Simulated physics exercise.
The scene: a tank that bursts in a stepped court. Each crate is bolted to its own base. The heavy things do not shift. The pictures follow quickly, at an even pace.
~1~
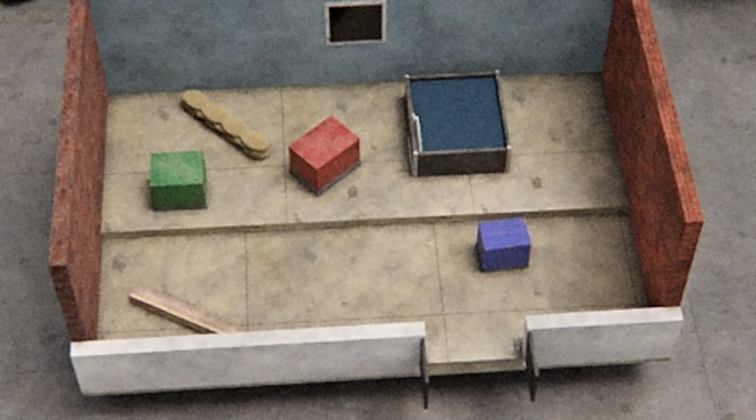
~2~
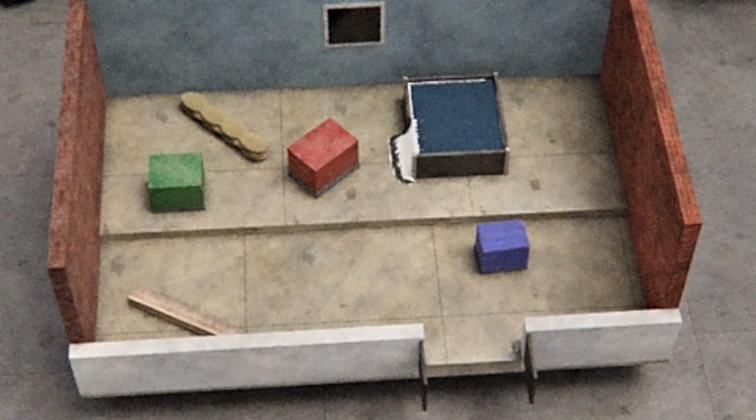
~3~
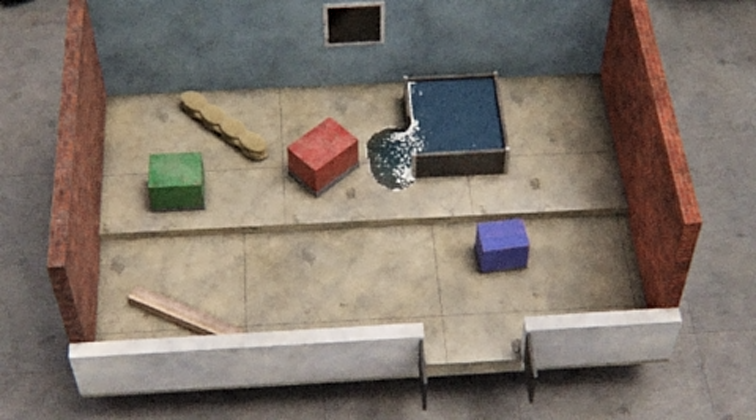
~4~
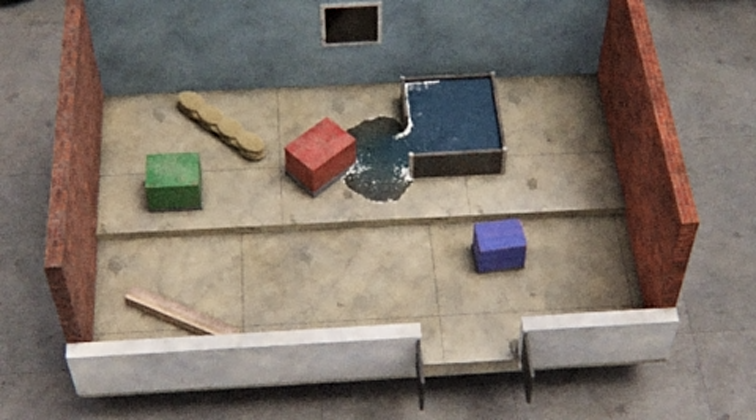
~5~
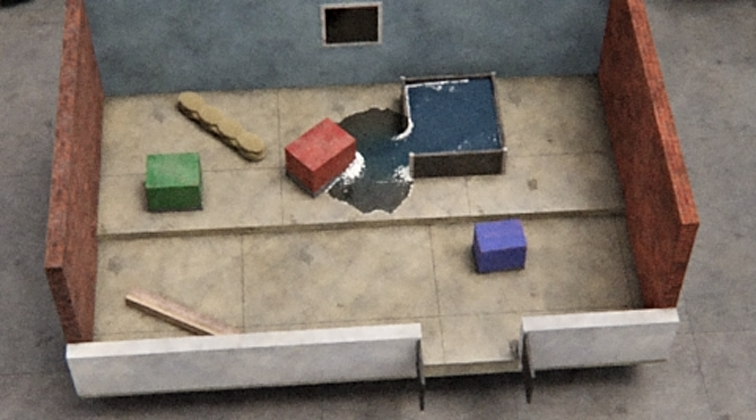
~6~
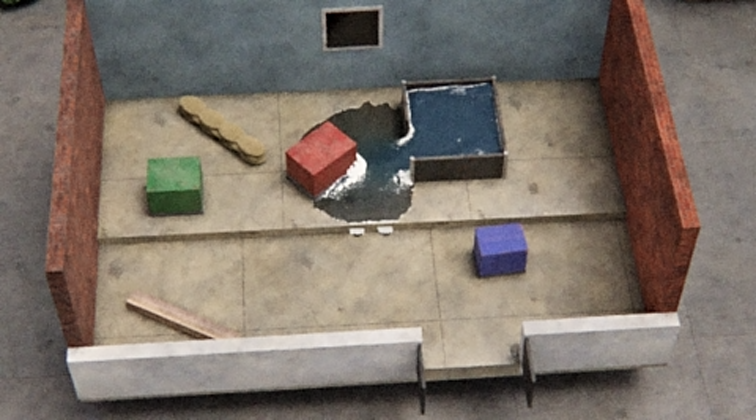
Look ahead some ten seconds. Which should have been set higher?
The red crate is wetted; the green crate escapes dry; the blue crate escapes dry.
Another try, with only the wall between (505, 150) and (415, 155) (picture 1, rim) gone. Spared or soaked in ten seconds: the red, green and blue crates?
The red crate is safe, the green crate escapes it, the blue crate is wetted.
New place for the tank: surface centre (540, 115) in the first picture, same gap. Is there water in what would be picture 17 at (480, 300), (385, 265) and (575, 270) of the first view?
In turn: Dry, under water, not flooded.
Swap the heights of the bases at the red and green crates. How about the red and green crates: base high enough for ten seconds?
My reading: The red one is topped, the green one is safe.
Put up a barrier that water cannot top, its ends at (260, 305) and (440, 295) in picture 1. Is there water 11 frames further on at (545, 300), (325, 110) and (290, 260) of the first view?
As listed: Not flooded, wet, covered.
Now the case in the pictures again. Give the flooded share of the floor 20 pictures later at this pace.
Near 35 in a hundred.
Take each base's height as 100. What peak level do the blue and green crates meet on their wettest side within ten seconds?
In turn 30 and 30 per cent.
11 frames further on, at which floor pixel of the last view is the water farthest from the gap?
At about (238, 355).
A moment on, water covers 15 % of the floor; the red crate water round its plinth, the green crate not reached, the blue crate not reached.
Next, water covers 25 % of the floor; the red crate water round its plinth, the green crate not reached, the blue crate not reached.
Then, water covers 35 % of the floor; the red crate water round its plinth, the green crate not reached, the blue crate not reached.
Later, water covers 55 % of the floor; the red crate water round its plinth, the green crate water round its plinth, the blue crate not reached.
In the end, water covers 65 % of the floor; the red crate was topped, the green crate stayed above the water, the blue crate stayed above the water.
